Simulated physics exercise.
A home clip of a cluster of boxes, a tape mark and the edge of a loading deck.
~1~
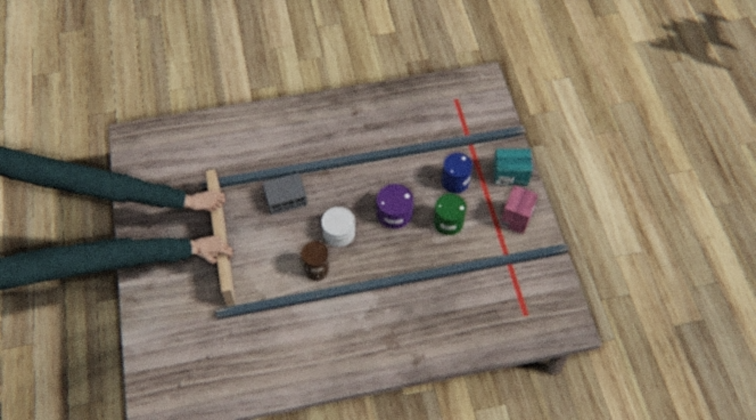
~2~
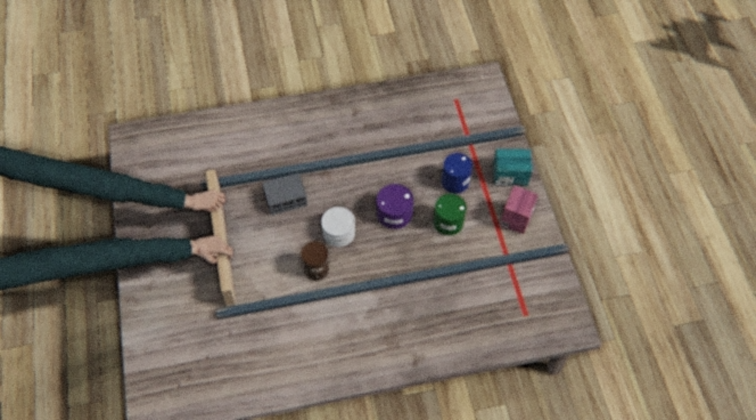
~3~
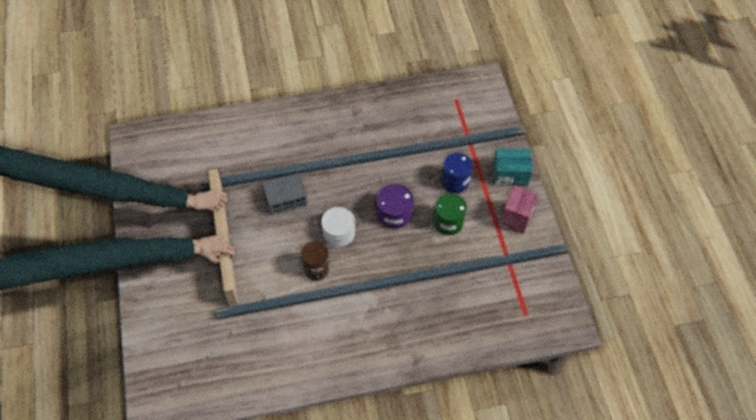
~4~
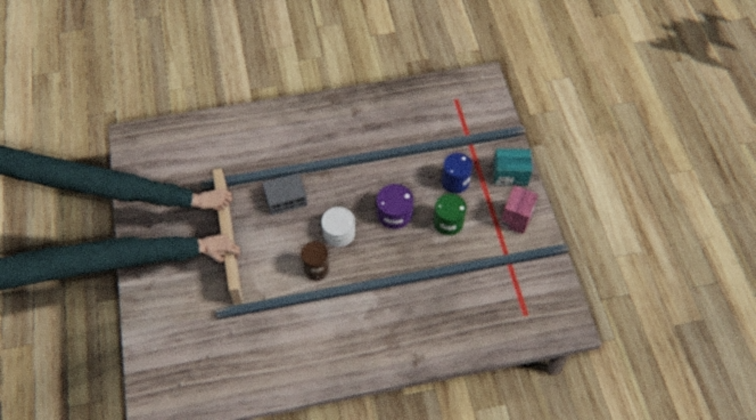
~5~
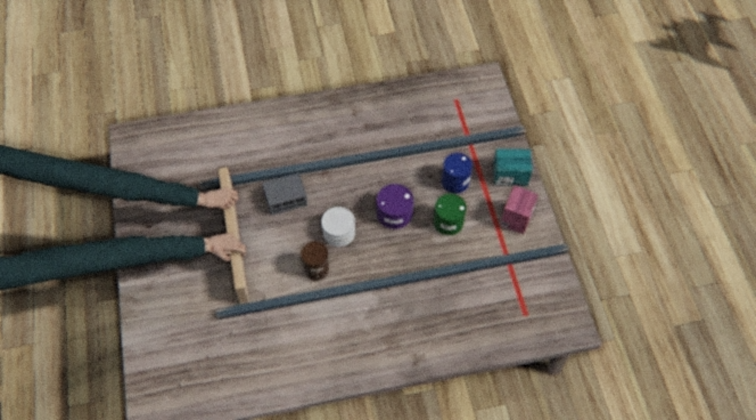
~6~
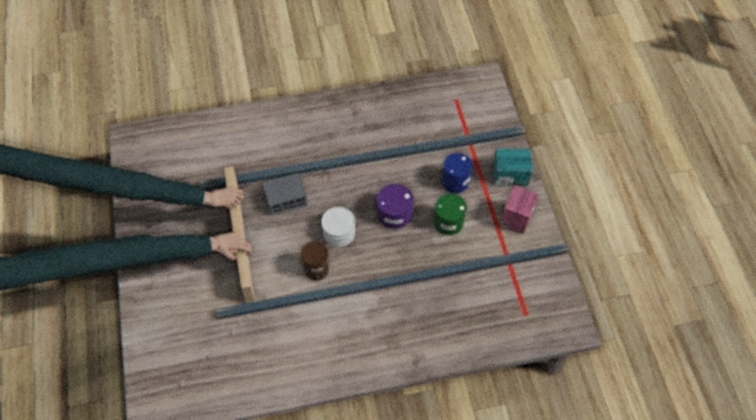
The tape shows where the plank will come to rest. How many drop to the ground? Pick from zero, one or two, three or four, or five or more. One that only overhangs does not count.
Here the number that fall off is one or two.
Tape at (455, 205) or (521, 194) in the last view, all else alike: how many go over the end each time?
The counts: 0 and 4.
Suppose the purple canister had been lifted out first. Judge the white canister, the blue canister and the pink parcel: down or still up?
The white canister survives; the blue canister stays on; the pink parcel does not fall.
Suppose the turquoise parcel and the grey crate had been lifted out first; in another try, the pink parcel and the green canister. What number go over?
First 1, then 1.
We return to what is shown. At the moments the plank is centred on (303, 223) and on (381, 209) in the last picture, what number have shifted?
2 and 4.
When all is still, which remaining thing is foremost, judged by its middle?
The blue canister.
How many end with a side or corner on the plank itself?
The number is 4.
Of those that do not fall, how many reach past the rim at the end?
It comes to 1.
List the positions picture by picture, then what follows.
The first picture shows turquoise parcel (512, 167); pink parcel (519, 210); blue canister (457, 173); plank (221, 237); tape (488, 199).
The second picture shows pink parcel (519, 210); white canister (339, 227).
The third picture shows blue canister (457, 173); grey crate (285, 194).
The fourth picture shows turquoise parcel (512, 167); green canister (450, 215).
The fifth picture shows pink parcel (519, 210); brown pail (316, 262).
The sixth picture shows turquoise parcel (512, 167); pink parcel (519, 210); blue canister (457, 173); plank (239, 234); tape (488, 199).
A little later, none off yet; turquoise parcel at rest near (512, 167); pink parcel at rest near (519, 210); blue canister at rest near (457, 173).
When it is over, the number that fall off is one or two; down, pink parcel and turquoise parcel.
